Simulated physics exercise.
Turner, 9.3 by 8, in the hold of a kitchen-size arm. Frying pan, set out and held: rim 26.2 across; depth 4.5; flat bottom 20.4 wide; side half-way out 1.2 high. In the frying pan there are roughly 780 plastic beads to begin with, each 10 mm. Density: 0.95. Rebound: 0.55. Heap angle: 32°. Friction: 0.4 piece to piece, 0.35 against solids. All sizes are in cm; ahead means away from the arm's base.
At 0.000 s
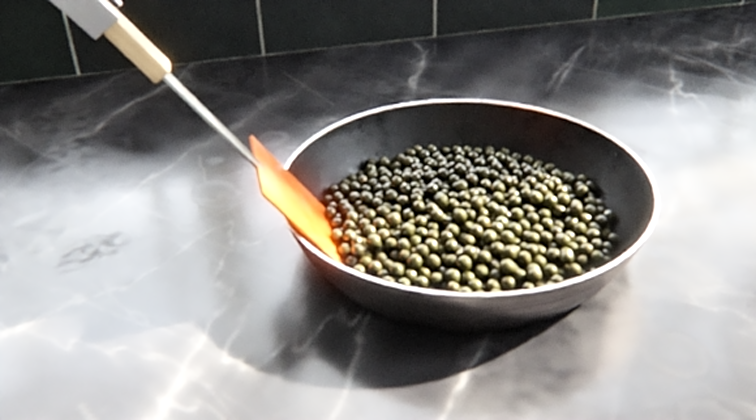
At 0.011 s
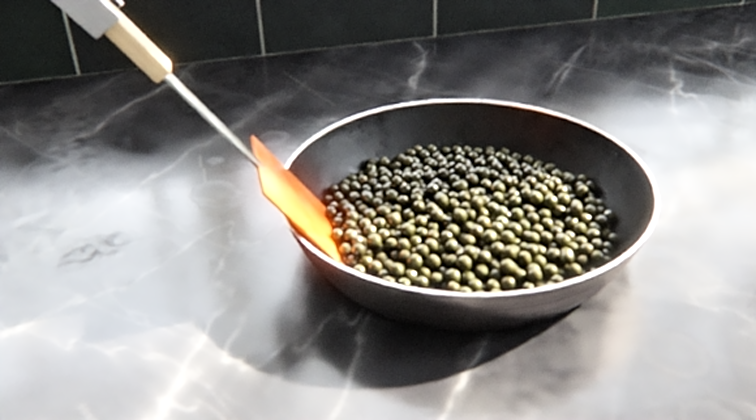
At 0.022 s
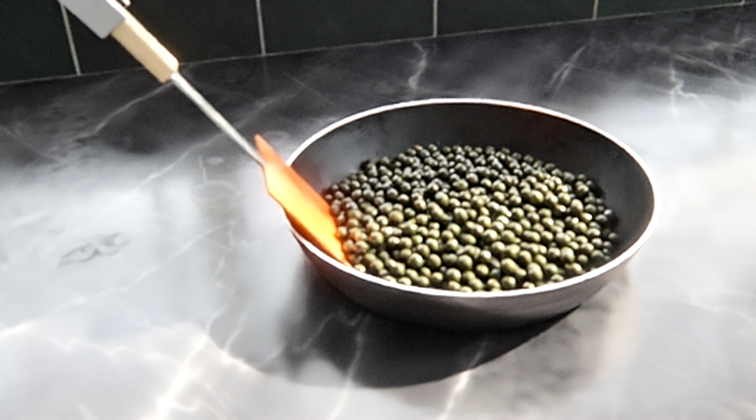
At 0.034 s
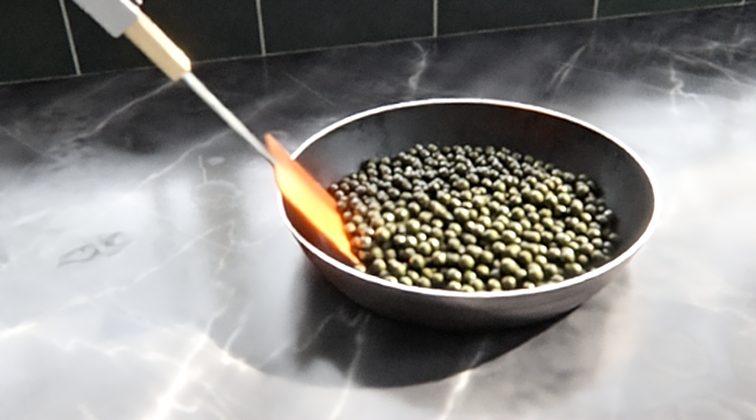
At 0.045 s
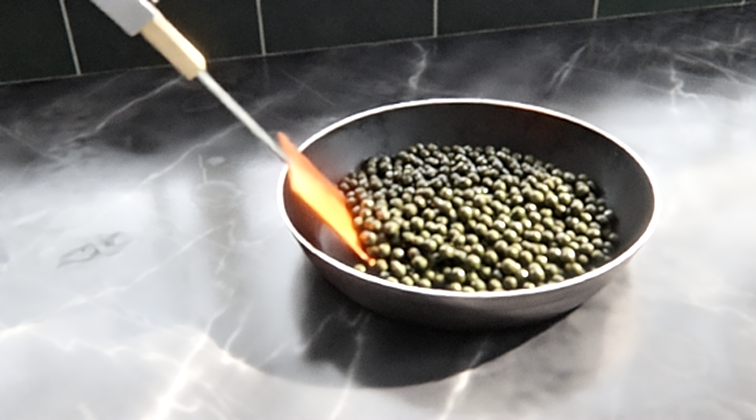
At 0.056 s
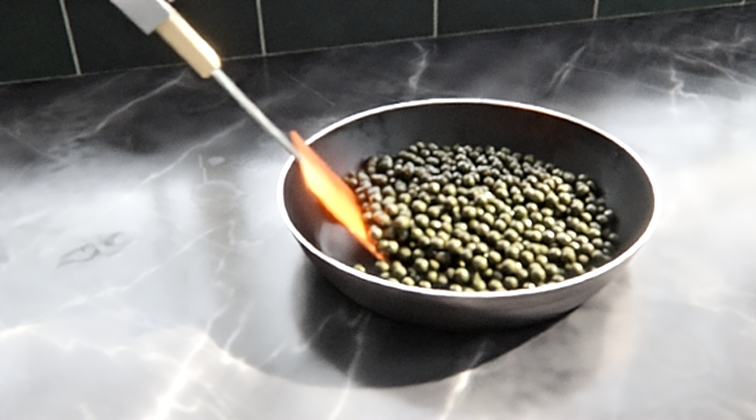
An orange turner with a pale handle started at the left side of a dark frying pan full of small green beads, then slid a short way right, nudging the nearest beads along.
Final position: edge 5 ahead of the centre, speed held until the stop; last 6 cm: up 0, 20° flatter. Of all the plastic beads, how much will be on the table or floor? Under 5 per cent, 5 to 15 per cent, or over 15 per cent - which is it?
It is under 5 per cent.
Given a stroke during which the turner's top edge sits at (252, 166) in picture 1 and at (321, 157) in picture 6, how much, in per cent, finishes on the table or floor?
Close to 0 in a hundred.
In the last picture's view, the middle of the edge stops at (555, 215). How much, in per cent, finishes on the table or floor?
I'd estimate about 0 per cent.
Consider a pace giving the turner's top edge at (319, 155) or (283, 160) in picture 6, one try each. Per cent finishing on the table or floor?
That comes to about 0 and about 0 percent, in that order.
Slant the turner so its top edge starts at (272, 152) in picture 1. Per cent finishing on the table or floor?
Near 0 in a hundred.
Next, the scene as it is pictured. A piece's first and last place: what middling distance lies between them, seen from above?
Distance: Near 3 cm.
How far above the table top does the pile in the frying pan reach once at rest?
Height at the end: Around 5.0 cm.
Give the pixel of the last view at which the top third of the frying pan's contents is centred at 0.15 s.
I'd put it close to (491, 201).
By 0.10 s, sloping 55°, highest piece 5 above the table; 783 in the frying pan.
By 0.15 s, sloping 47°, highest piece 6 above the table; 783 in the frying pan.
By 0.38 s, sloping 35°, highest piece 6 above the table; 783 in the frying pan.
By 1.43 s, sloping 35°, highest piece 5 above the table; 783 in the frying pan.
Final count, 783 in the frying pan. That is 0 % on the table or floor.
